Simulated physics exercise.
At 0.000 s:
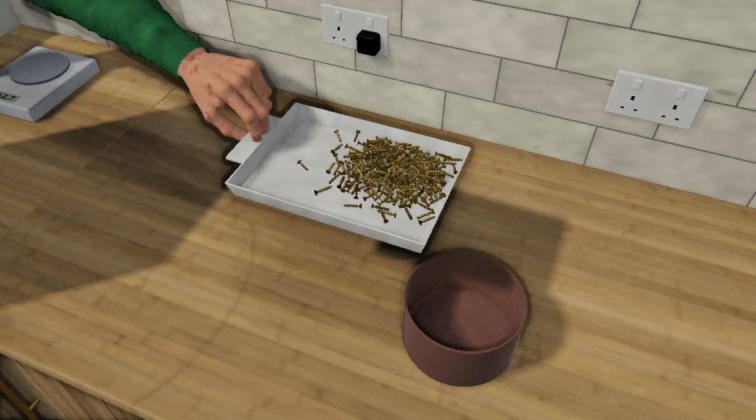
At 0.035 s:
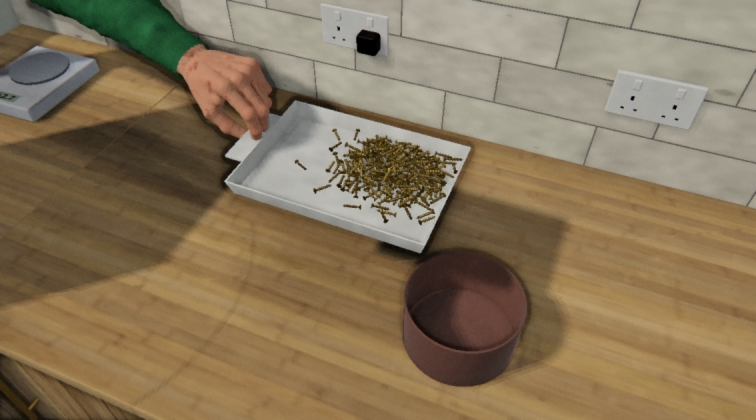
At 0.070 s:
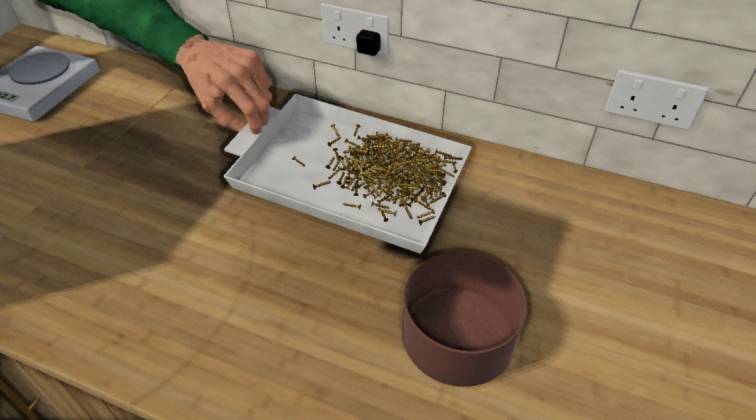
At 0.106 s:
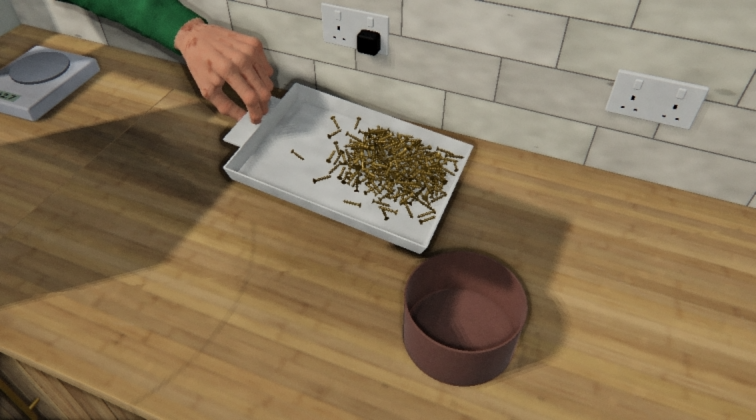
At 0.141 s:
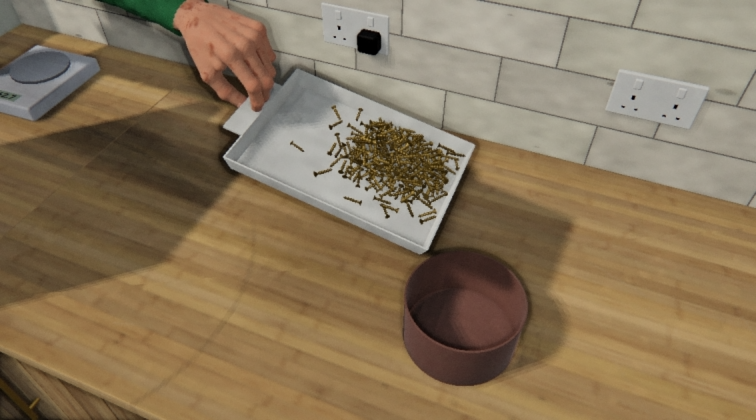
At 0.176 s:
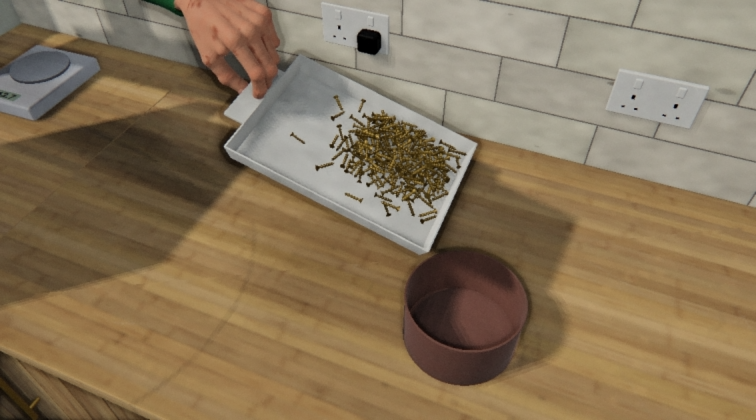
A wooden kitchen worktop against a pale tiled wall with two white sockets is seen from above at an angle, the view staying still. A hand in a green sleeve grips the left end of a white tray heaped with brass-coloured screws, with a reddish-brown pot at lower right and a scale at far left. The hand raises that end, slowly then faster, tilting the tray towards the right while the screws barely shift.
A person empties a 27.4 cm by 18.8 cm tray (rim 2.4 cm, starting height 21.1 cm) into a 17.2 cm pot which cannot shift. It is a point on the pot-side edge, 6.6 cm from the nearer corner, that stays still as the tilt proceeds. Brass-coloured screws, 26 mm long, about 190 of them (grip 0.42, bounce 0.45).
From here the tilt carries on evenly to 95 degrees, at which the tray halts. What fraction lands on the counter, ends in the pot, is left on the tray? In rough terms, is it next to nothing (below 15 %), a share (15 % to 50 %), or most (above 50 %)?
Counter: Minor; pot: Major; left on the tray: Minor.
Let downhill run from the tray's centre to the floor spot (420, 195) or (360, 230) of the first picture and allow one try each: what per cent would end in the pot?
First try: Around 55 percent; second try: Around 40 percent.
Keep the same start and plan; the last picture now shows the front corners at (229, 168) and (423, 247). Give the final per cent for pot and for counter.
The pot gets 70 and the counter 30.
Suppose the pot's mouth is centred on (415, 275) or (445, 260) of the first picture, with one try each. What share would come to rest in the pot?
Near 20 and 35 percent, one try each.
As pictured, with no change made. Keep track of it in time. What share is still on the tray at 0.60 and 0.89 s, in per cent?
Earlier moment 75, later moment 0.
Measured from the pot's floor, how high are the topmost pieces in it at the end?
Some 3.0 cm.
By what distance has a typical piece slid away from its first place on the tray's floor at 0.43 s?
It has moved some 4 cm from its start.
Then, at 0.43 s, tilt 57 degrees; the tray holds 100 %, the pot 0 %.
After 0.60 s, tilt 83 degrees; the tray holds 75 %, the pot 0 %.
Then, at 0.89 s, tilt 95 degrees; the tray holds 0 %, the pot 90 %.
In the end, at 1.9 s, counter 5 %, pot 95 %, tray 0 %.
